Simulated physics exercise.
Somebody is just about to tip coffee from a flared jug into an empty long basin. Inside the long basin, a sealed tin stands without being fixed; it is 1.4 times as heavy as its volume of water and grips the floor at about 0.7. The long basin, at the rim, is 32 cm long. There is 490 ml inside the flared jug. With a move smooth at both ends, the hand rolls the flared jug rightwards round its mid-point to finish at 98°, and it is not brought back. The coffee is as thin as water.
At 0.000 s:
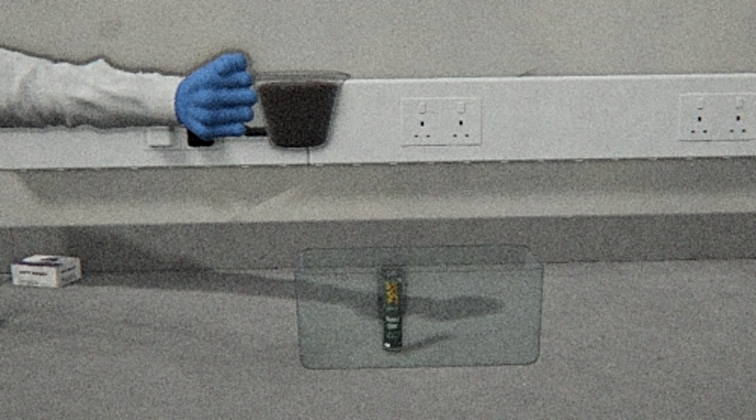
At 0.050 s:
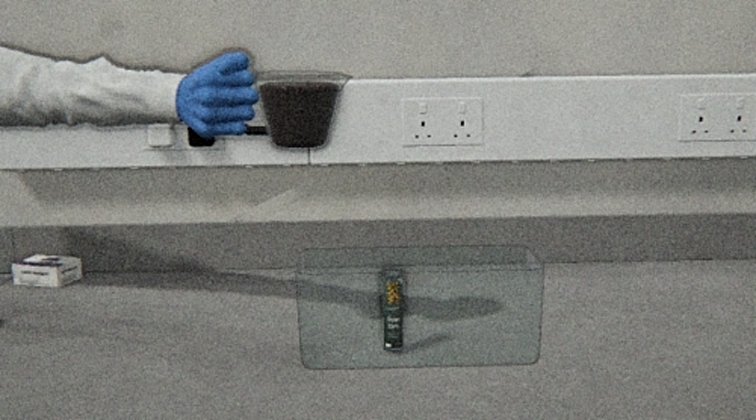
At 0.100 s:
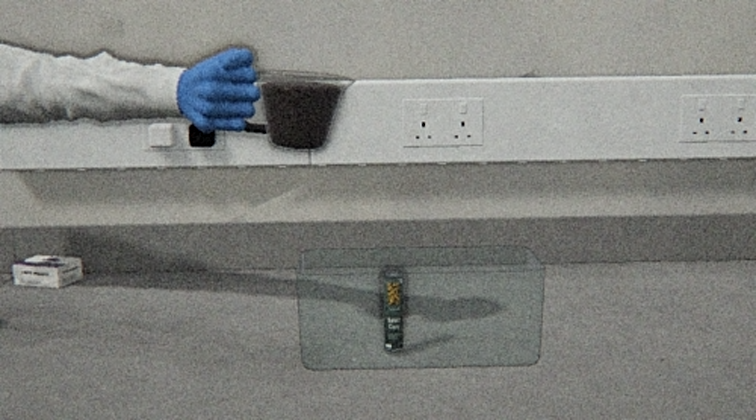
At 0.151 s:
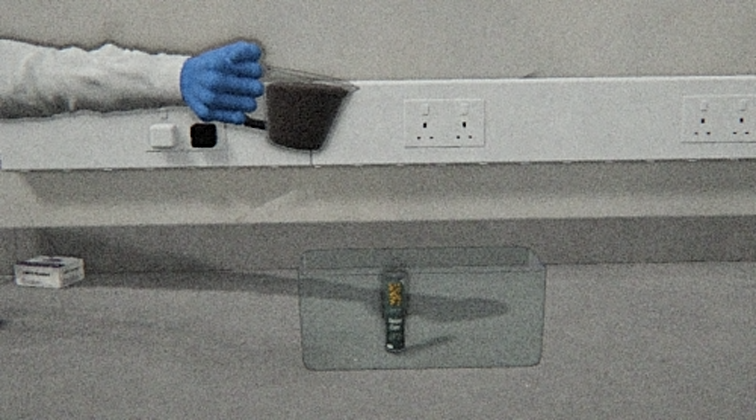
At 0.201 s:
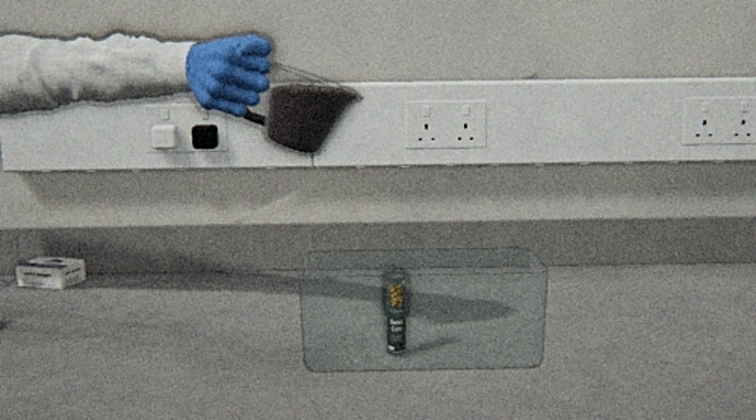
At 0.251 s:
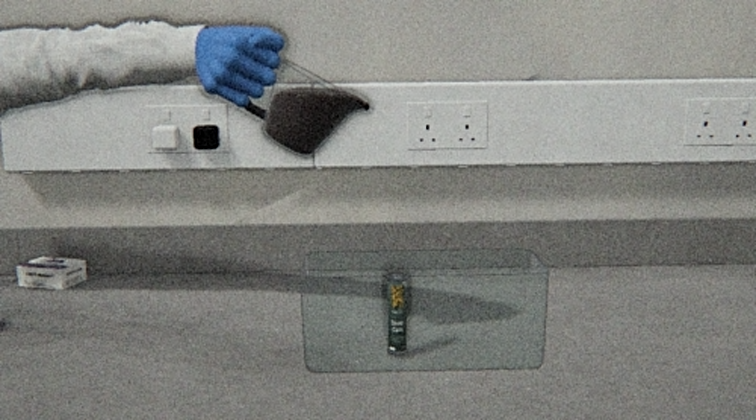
A blue-gloved hand in a pale sleeve, reaching in from the left, holds a flared jug of dark coffee and rolls it rightwards, gently at first, until the liquid meets its lowered lip. Below, on a grey worktop, a clear long basin surrounds a dark green tin with yellow markings, a small white box at left. The near-level view shows a pale wall with sockets, shifting very slightly.
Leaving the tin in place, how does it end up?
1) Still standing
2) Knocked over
The answer is 1.
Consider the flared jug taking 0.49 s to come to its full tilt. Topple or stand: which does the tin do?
The tin would stay balanced.
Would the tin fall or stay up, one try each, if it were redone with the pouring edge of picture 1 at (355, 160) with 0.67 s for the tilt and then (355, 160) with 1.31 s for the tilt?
In the first try it comes down; in the second it comes down.
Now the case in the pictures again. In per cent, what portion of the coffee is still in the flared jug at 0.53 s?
I reckon about 40 in a hundred is still held.
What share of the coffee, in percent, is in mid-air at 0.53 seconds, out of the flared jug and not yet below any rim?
Some 42 per cent, I reckon.
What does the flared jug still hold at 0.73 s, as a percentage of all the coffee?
About 5 percent.
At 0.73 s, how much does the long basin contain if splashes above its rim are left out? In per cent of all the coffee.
Some 76 per cent.
By 0.53 s the tilt is 87° and 41 per cent is still to pour; the tin stands where it began.
By 0.73 s the tilt is 98° and 5 per cent is still to pour; the tin stands where it began.
By 0.94 s the tilt is 98° and 0 per cent is still to pour; the tin stands where it began.
By 1.17 s the tilt is 98° and 0 per cent is still to pour; the tin stands where it began.
At rest the tin stands where it began.
